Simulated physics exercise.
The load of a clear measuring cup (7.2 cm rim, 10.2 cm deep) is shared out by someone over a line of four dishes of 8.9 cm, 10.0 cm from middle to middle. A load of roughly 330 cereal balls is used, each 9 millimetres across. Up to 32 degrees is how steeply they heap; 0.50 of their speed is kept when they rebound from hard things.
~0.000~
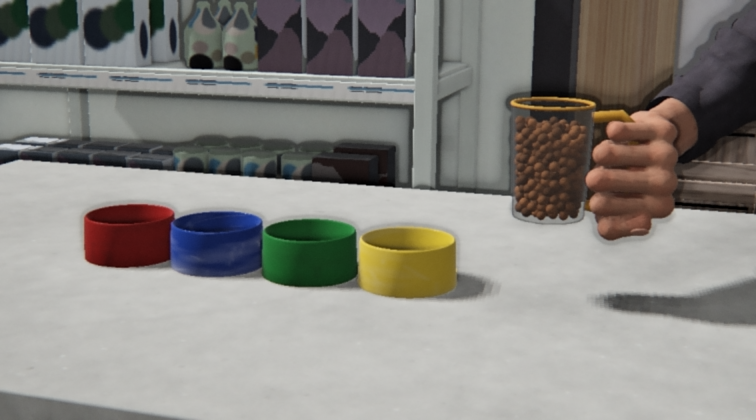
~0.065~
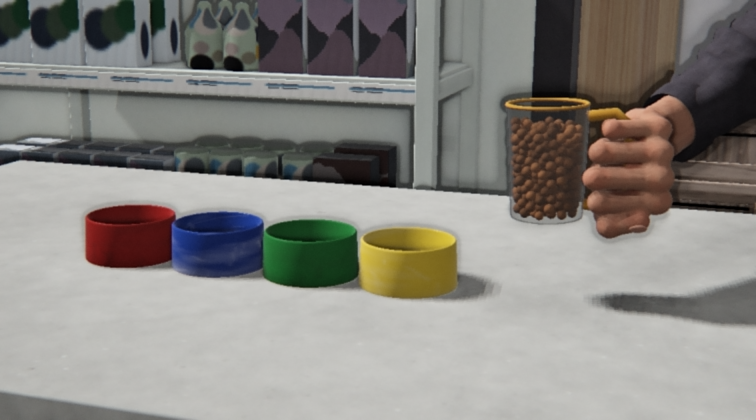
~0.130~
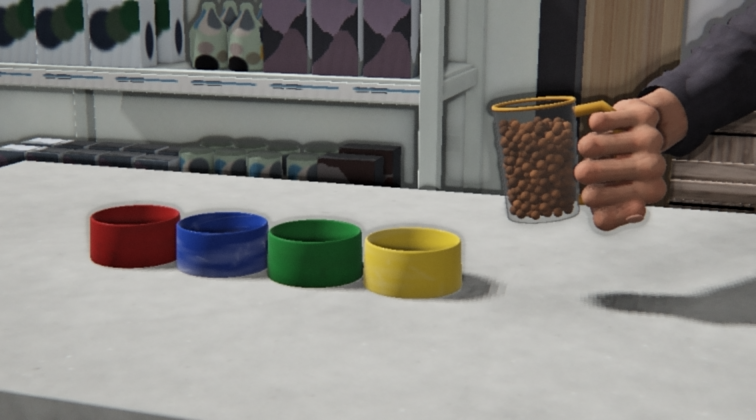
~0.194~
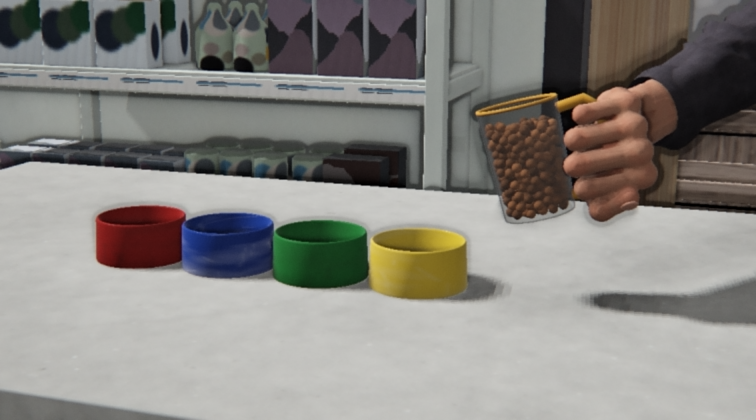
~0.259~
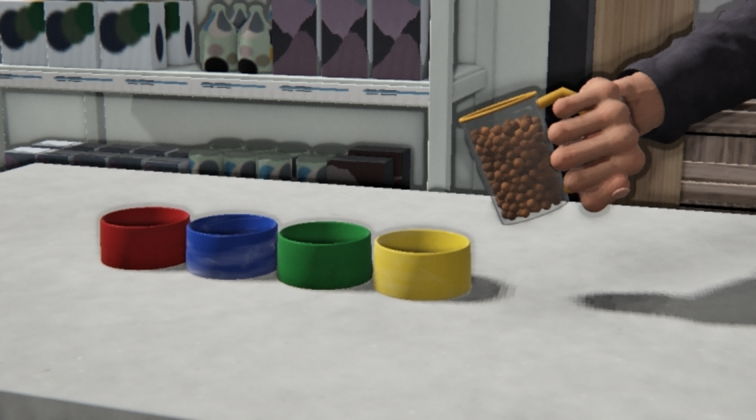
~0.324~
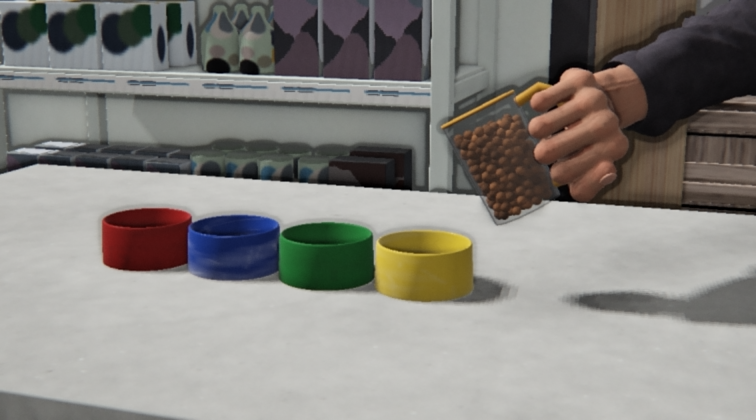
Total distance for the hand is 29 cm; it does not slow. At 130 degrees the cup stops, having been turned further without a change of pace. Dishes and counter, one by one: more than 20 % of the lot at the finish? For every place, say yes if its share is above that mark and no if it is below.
Red dish: No, blue dish: Yes, green dish: No, yellow dish: No, counter: No.
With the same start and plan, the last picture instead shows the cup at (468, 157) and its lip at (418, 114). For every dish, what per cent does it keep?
In the end red holds 0, blue holds 100, green holds 0, yellow holds 0.
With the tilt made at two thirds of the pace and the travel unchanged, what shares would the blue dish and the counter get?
Blue 90, counter 0.
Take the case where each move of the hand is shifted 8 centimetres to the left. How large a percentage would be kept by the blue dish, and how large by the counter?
In that case, blue: 10; counter: 10.
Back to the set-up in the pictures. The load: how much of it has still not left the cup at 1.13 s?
I'd estimate some 75 per cent of the load.
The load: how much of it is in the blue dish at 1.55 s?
85 %.
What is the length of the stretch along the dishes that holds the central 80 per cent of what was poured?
About 6 cm.
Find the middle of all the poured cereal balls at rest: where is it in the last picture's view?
In the last view, approximately (231, 243).
Then, at 0.81 s, tilt 82 degrees; cup holds 100 %.
After 1.13 s, tilt 116 degrees; cup holds 75 %, blue 10 %.
Then, at 1.55 s, tilt 130 degrees; cup holds 0 %, blue 85 %.
By 2.0 s all is still; red 0 %, blue 85 %, green 0 %, yellow 0 %, counter 15 %.
